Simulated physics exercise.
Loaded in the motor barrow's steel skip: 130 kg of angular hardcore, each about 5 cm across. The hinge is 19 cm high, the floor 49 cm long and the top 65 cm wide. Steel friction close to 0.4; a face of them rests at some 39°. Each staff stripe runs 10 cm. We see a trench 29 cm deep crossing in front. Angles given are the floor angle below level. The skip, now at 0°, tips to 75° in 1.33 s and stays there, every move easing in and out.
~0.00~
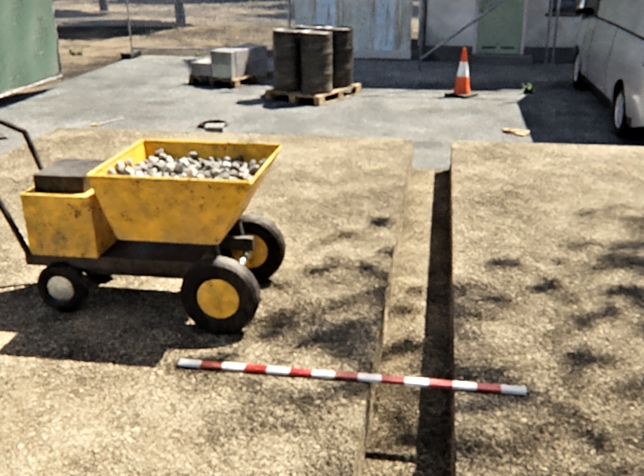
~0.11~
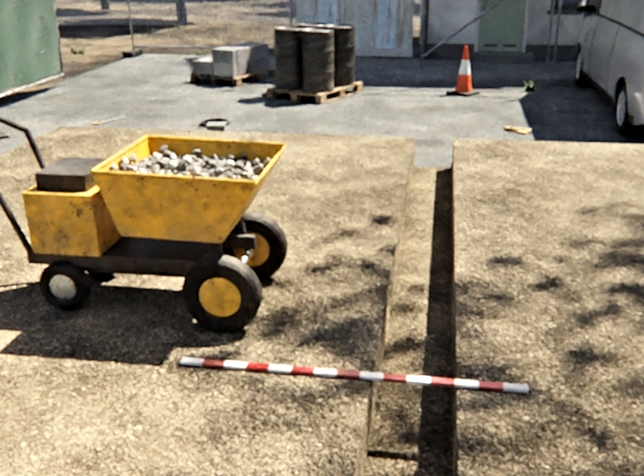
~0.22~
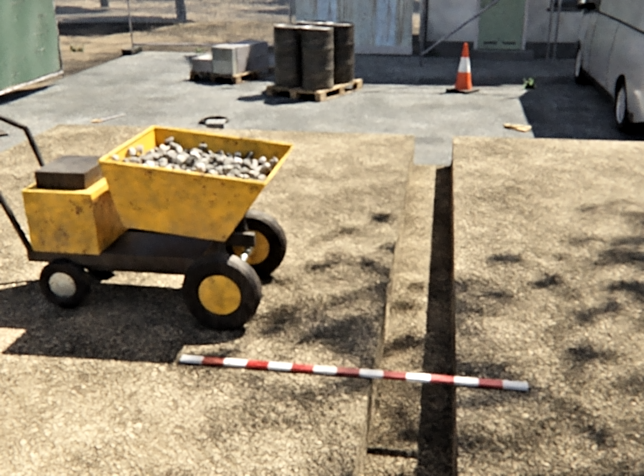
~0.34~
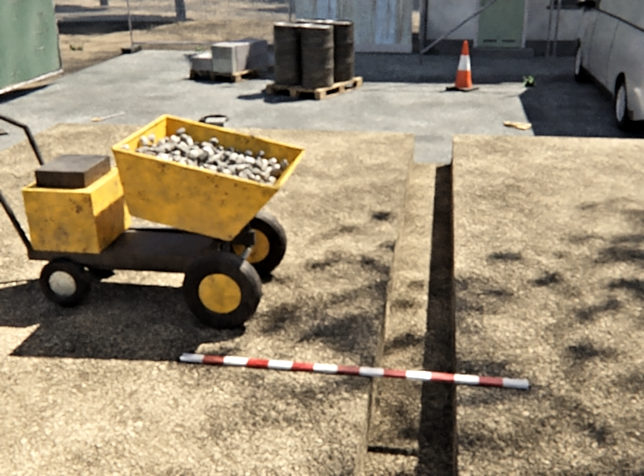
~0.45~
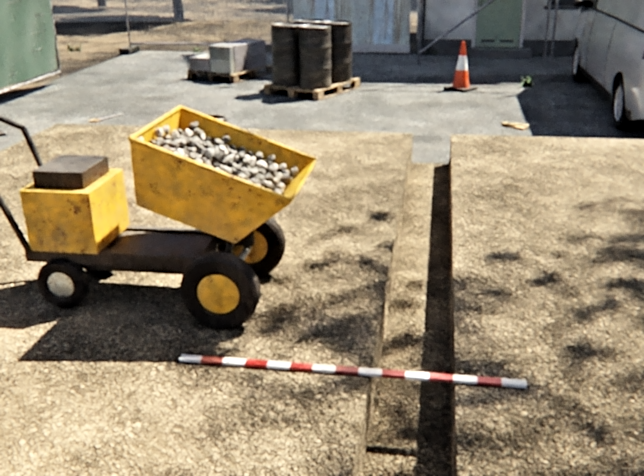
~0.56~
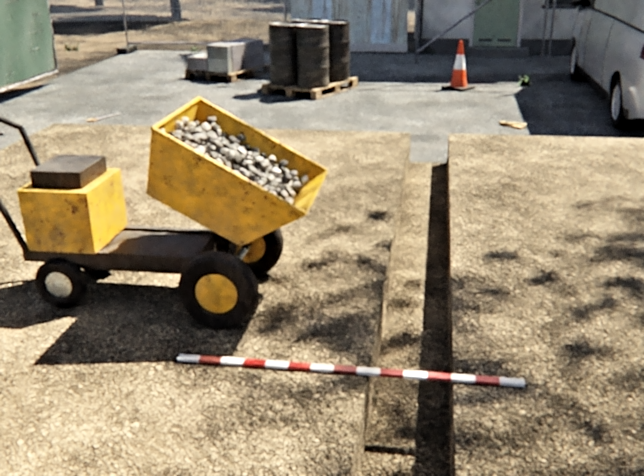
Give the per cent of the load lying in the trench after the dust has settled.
Close to 57 in every hundred.
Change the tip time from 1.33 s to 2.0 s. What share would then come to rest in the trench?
I'd put it at some 55 in a hundred.
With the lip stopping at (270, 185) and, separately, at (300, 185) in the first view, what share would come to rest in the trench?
I'd say some 75 per cent and some 75 per cent.
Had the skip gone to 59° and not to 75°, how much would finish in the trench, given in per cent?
About 10%.
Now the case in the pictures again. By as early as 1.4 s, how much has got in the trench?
Some 15 per cent.
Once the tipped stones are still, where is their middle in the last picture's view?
I'd point to around (402, 343).
After 1.0 s the floor is at 63°; 100 % in the skip; the foremost stones are at (349, 254).
After 1.4 s the floor is at 75°; 79 % in the skip, 7 % short of the trench, 14 % in the trench; the foremost stones are at (436, 369).
After 1.8 s the floor is at 75°; 56 % in the skip, 11 % short of the trench, 33 % in the trench; the foremost stones are at (448, 358).
After 3.7 s the floor is at 75°; 26 % in the skip, 17 % short of the trench, 57 % in the trench; the foremost stones are at (448, 344).
